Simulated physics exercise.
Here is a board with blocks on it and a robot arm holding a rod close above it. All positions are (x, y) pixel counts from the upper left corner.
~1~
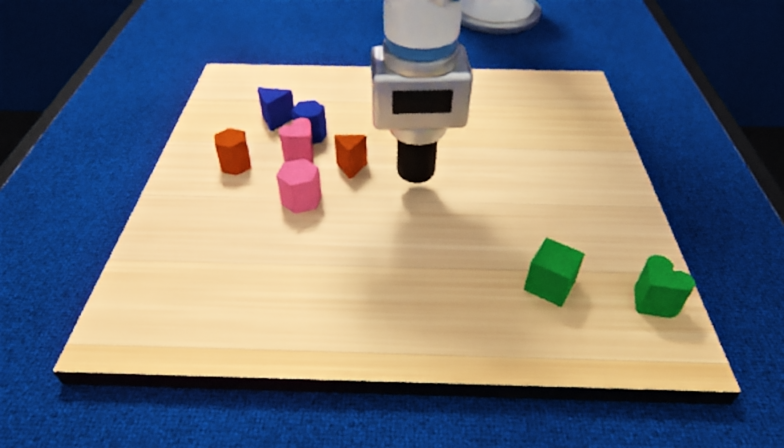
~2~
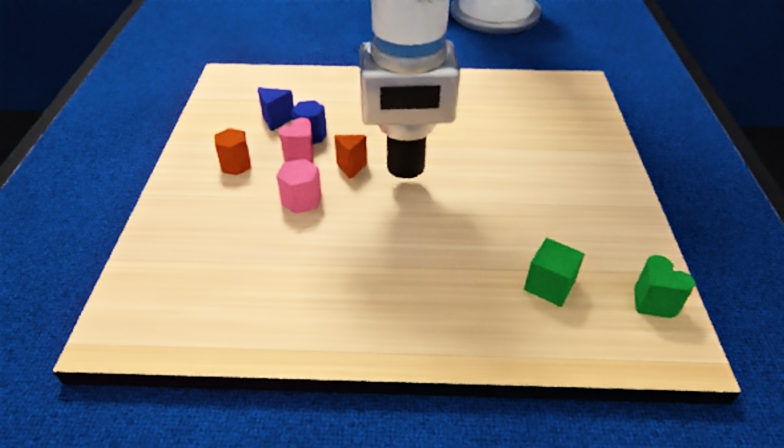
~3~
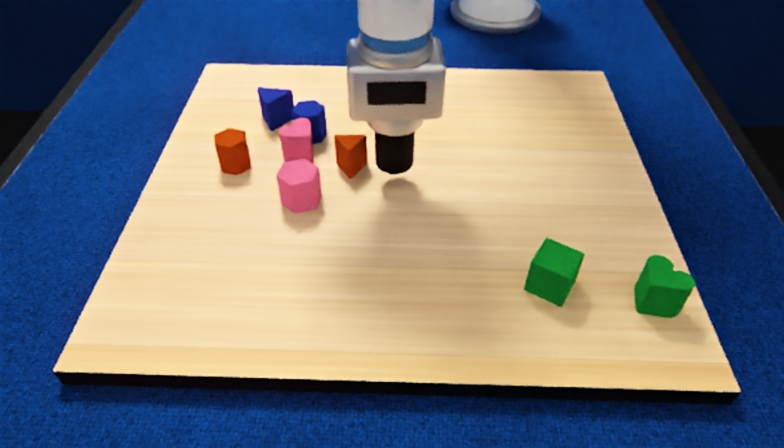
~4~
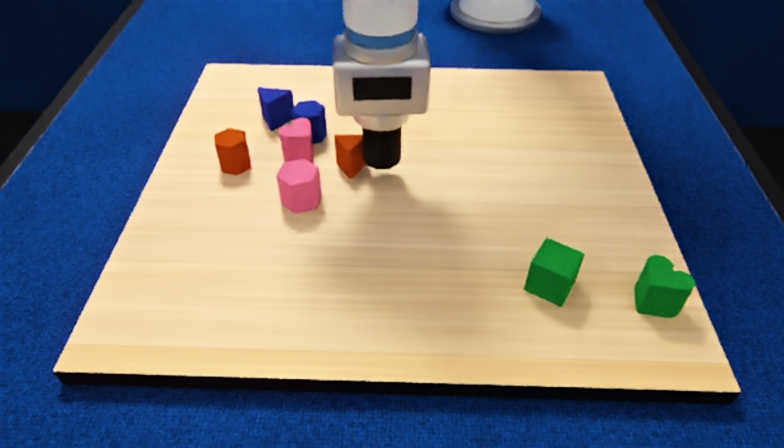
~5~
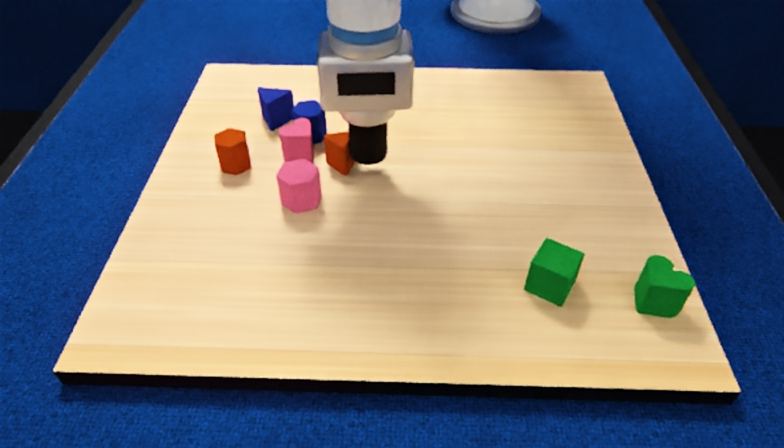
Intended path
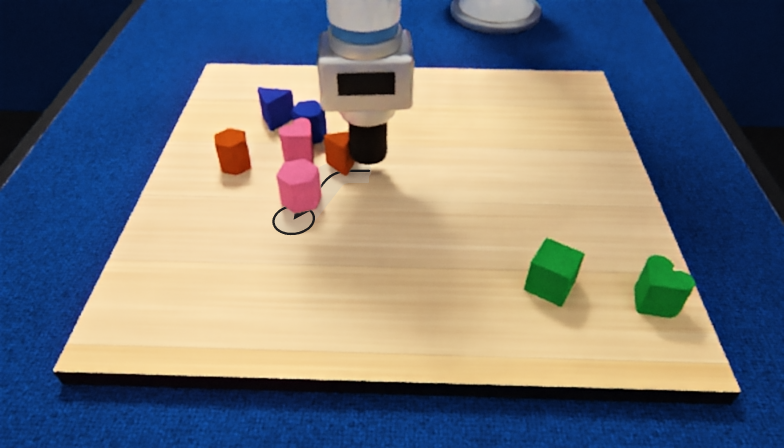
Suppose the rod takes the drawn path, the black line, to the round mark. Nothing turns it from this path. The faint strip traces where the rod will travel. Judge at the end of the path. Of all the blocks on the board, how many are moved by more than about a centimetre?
The way I see it, the answer is three or more.
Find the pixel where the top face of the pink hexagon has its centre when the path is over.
It comes to (253, 209).
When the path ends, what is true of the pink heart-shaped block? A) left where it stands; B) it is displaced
Answer: B.
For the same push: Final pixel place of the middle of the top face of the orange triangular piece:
The middle of its top is at (308, 136).
The drawn path runs from (369, 171) via (334, 174) and (313, 195), ending at (294, 220).
One third of the way, rod (332, 158); pink heart-shaped block (283, 125), turned 15° clockwise; orange triangular piece (309, 136), turned 15° clockwise.
Two thirds of the way, rod (311, 179); pink heart-shaped block (283, 126), turned 15° clockwise; pink hexagon (280, 187); orange triangular piece (308, 136), turned 20° clockwise.
At the end, rod (291, 203); pink heart-shaped block (283, 126), turned 15° clockwise; pink hexagon (253, 209), turned 15° clockwise; blue hexagon not moved; orange triangular piece (308, 136), turned 20° clockwise.
